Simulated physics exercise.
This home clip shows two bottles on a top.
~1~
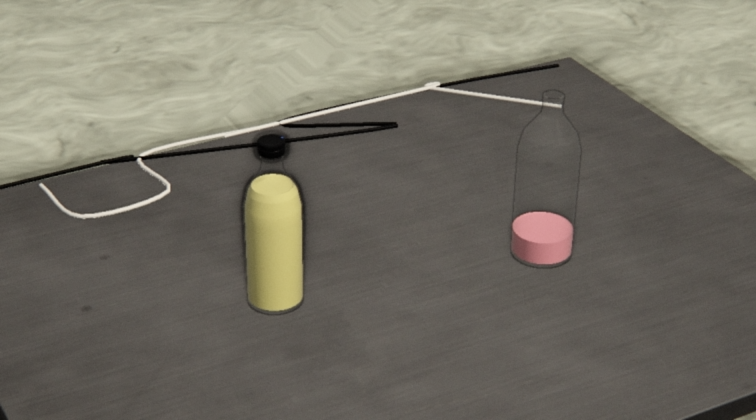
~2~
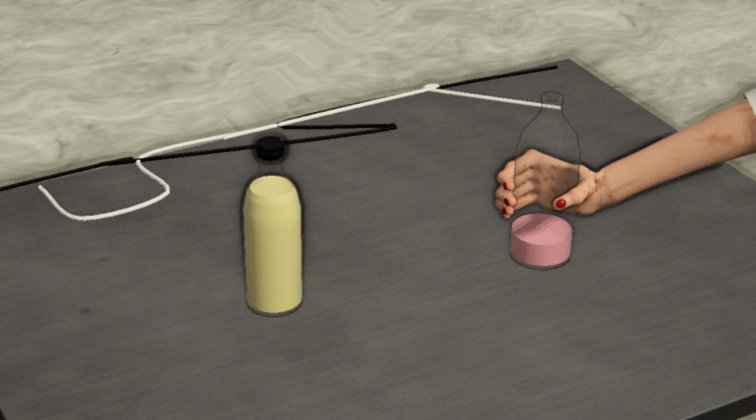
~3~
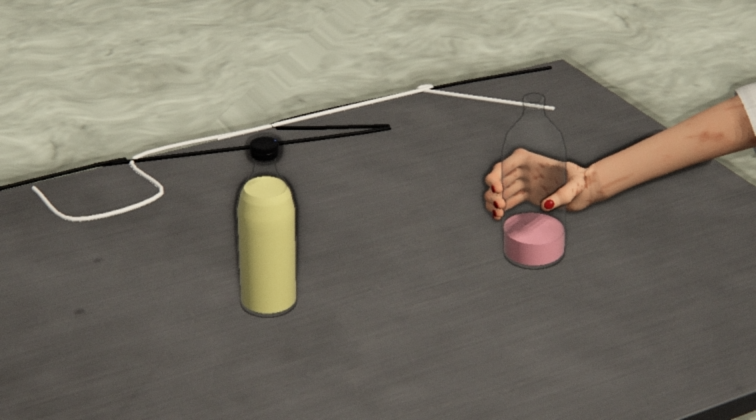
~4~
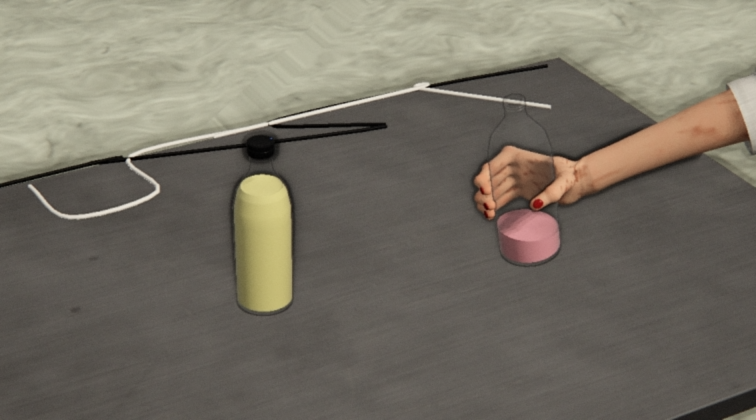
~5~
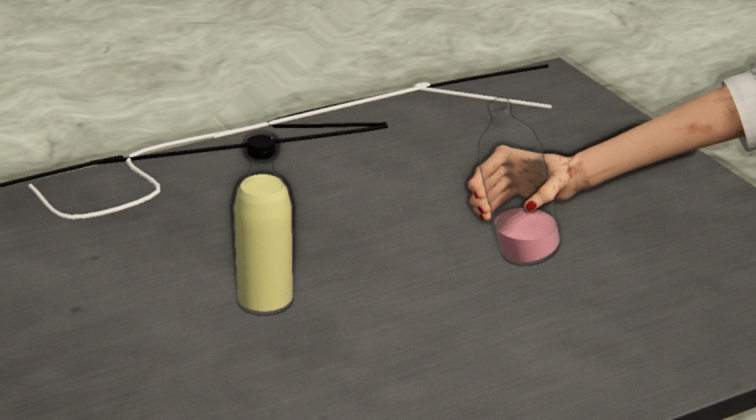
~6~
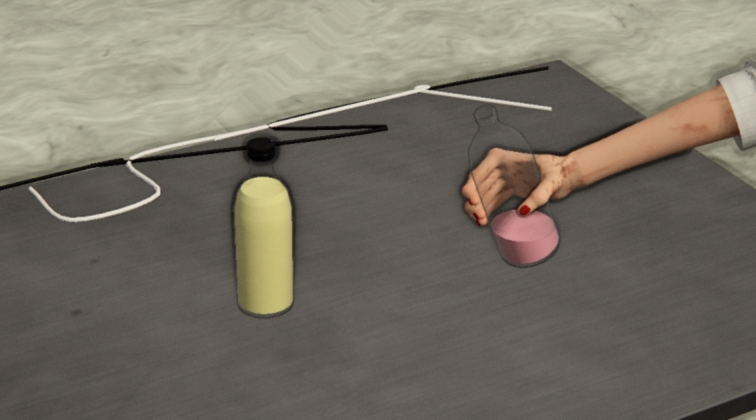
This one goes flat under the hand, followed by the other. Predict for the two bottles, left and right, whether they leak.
Left: Stays leak-free. Right: Stays leak-free.
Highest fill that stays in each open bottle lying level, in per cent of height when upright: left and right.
24 and 28 in a hundred.
Soon after, the right bottle is nearly down; right bottle, nothing comes out.
Later, the right bottle lies flat; right bottle, nothing comes out.
In the end, both lie flat; right bottle, nothing comes out; left bottle, nothing comes out.
